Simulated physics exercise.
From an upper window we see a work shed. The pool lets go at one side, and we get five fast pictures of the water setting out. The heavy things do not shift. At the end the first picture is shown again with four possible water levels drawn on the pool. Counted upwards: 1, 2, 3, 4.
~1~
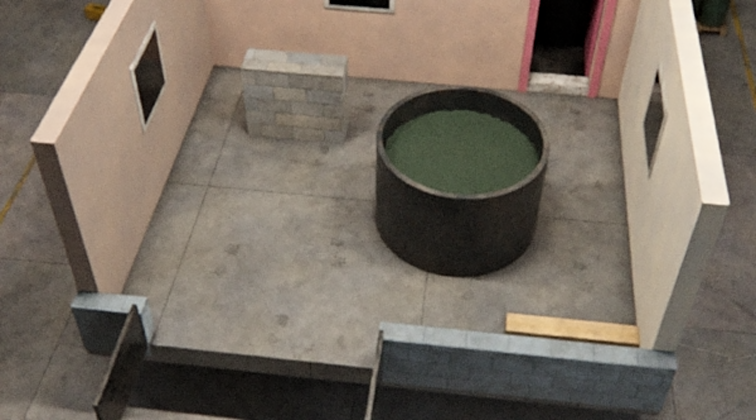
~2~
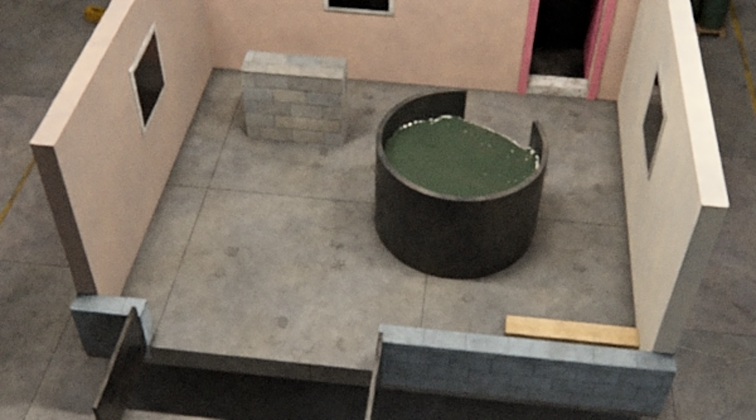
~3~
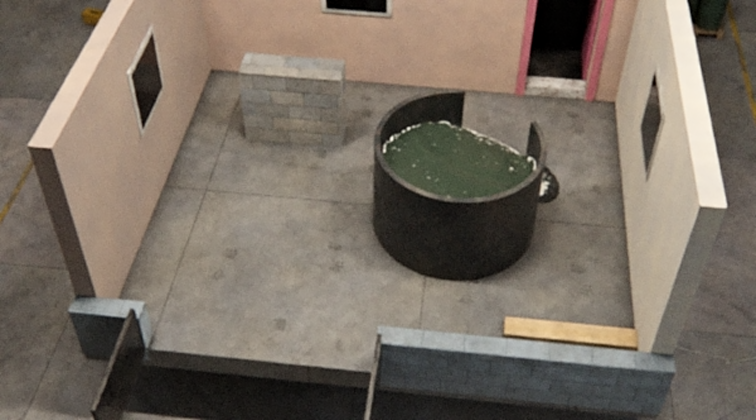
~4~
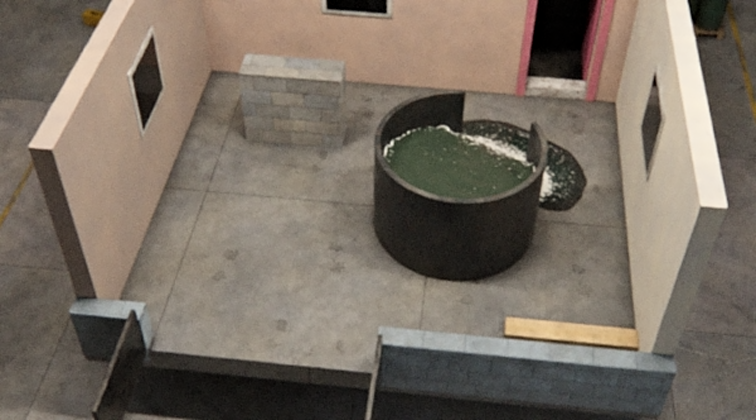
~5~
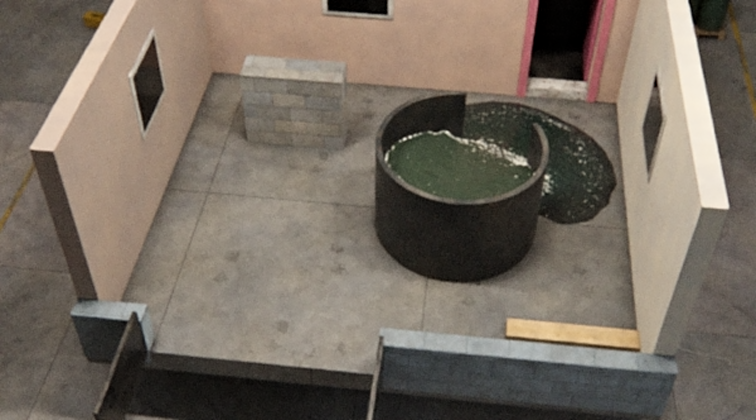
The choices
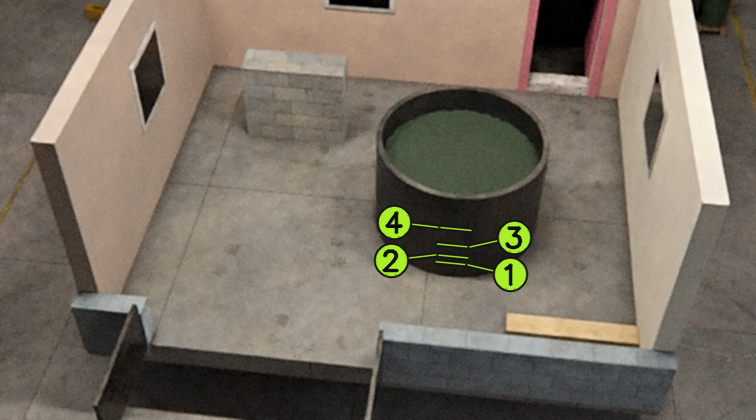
A round black pool of green water stands right of centre in a work shed, seen from above through a steady view. Around it are pale pink walls with windows, a pink-framed doorway at the back, a low grey block wall to the left, and a wooden plank at front right. The pool's back right side opens, and water pours out, spreading across the grey floor toward the right wall.
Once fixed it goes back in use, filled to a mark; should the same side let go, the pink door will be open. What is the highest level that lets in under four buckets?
2 will do.
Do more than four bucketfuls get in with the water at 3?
Yes, it does.
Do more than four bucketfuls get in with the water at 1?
No.
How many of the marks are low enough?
Two.
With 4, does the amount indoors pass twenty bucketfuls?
Yes, clearly.
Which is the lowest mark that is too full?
Mark 3.
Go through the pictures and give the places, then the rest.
Water in the pool at rest, its middle at (461, 160); foot of the pink doorway at (557, 93); open gate at (262, 306), in the first picture.
Water covers 1 % of the ground, its front hidden from here, in the second picture.
Water covers 4 % of the ground, its front hidden from here, in the third picture.
In the fourth picture, 8 % of the ground under water, visible out to (571, 179).
In the fifth picture, 15 % of the ground under water, visible out to (607, 170).
In lime, 1 at (451, 263); 2 at (452, 256); 3 at (453, 245); 4 at (454, 228); from the bottom up 1, 2, 3, 4.
With 1, nothing gets over.
With 2, a bucket or two gets in.
With 3, about 9 bucketfuls get in.
With 4, dozens of bucketfuls pour in.
